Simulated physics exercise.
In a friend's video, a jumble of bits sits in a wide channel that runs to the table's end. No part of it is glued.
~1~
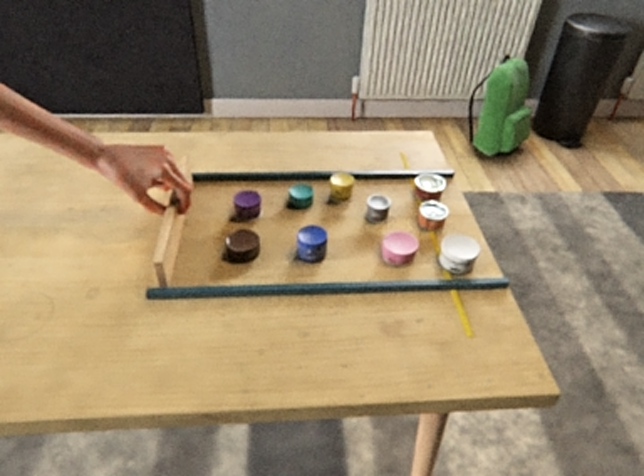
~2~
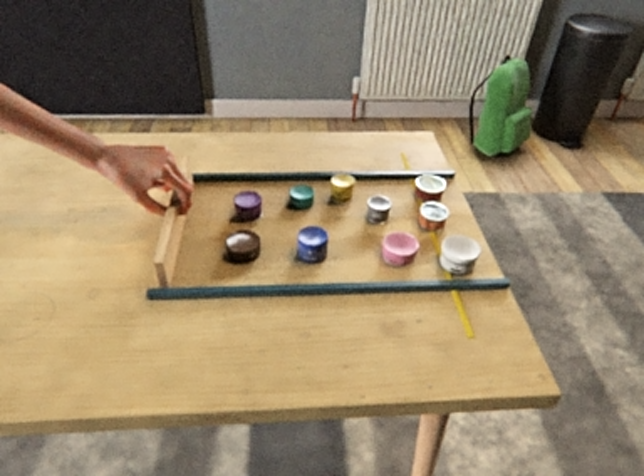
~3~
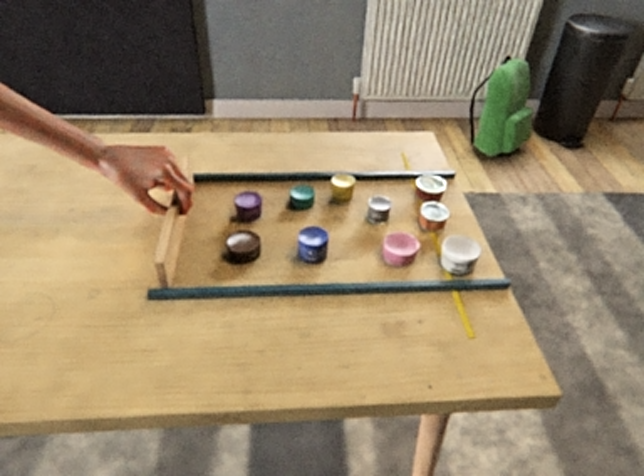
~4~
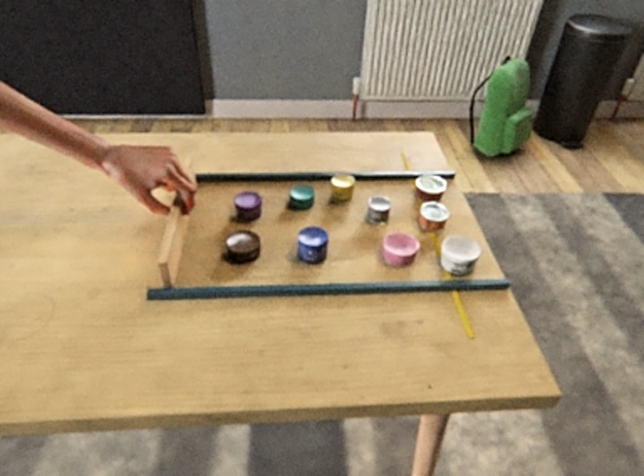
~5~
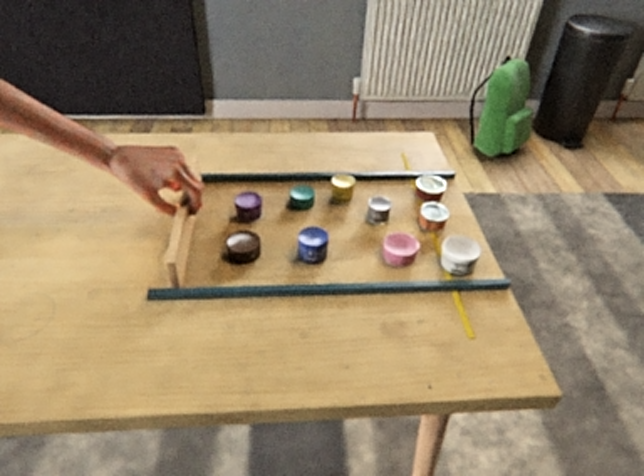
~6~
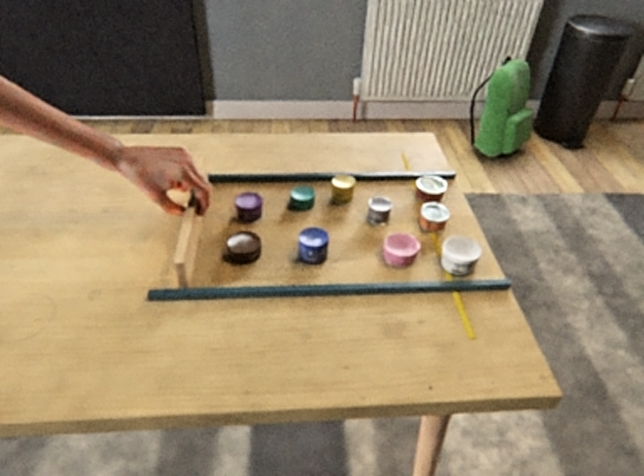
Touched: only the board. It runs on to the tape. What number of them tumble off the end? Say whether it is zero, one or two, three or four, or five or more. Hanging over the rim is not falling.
Most likely one of them, or two, will slide off.
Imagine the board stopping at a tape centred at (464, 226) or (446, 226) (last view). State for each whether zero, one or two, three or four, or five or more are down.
Taken in order, that's five or more and then five or over down.
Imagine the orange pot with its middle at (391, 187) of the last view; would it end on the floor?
From that start, the object then is safe.
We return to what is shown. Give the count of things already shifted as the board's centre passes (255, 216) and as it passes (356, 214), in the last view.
So far 2, and 8 at the second.
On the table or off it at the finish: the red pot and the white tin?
As for the red pot, it ends up below; as for the white tin, it ends up below.
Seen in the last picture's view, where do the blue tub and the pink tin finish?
In the last picture the first middle sits at (462, 257) and the other at (489, 253).
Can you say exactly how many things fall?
The total is 2.
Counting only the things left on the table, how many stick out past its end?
Expected count: 2.
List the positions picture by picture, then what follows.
White tin (459, 255); red pot (429, 188); orange pot (432, 217); board (175, 216); tape (429, 225), in the first frame.
Red pot (430, 189); turquoise tub (302, 197), in the second frame.
Orange pot (433, 218); purple pot (249, 207), in the third frame.
White tin (459, 256); pink tin (400, 250), in the fourth frame.
Red pot (430, 189); grey tin (379, 211), in the fifth frame.
White tin (460, 257); red pot (431, 190); orange pot (434, 219); board (194, 217); tape (430, 227), in the sixth frame.
A little later, none off yet; white tin at rest near (460, 257); red pot at rest near (431, 190); orange pot at rest near (434, 219).
Next, none off yet; white tin shifted a little near (475, 258); red pot at rest near (431, 190); orange pot at rest near (434, 219).
When it is over, the number that fall off is one or two; down, red pot and white tin.
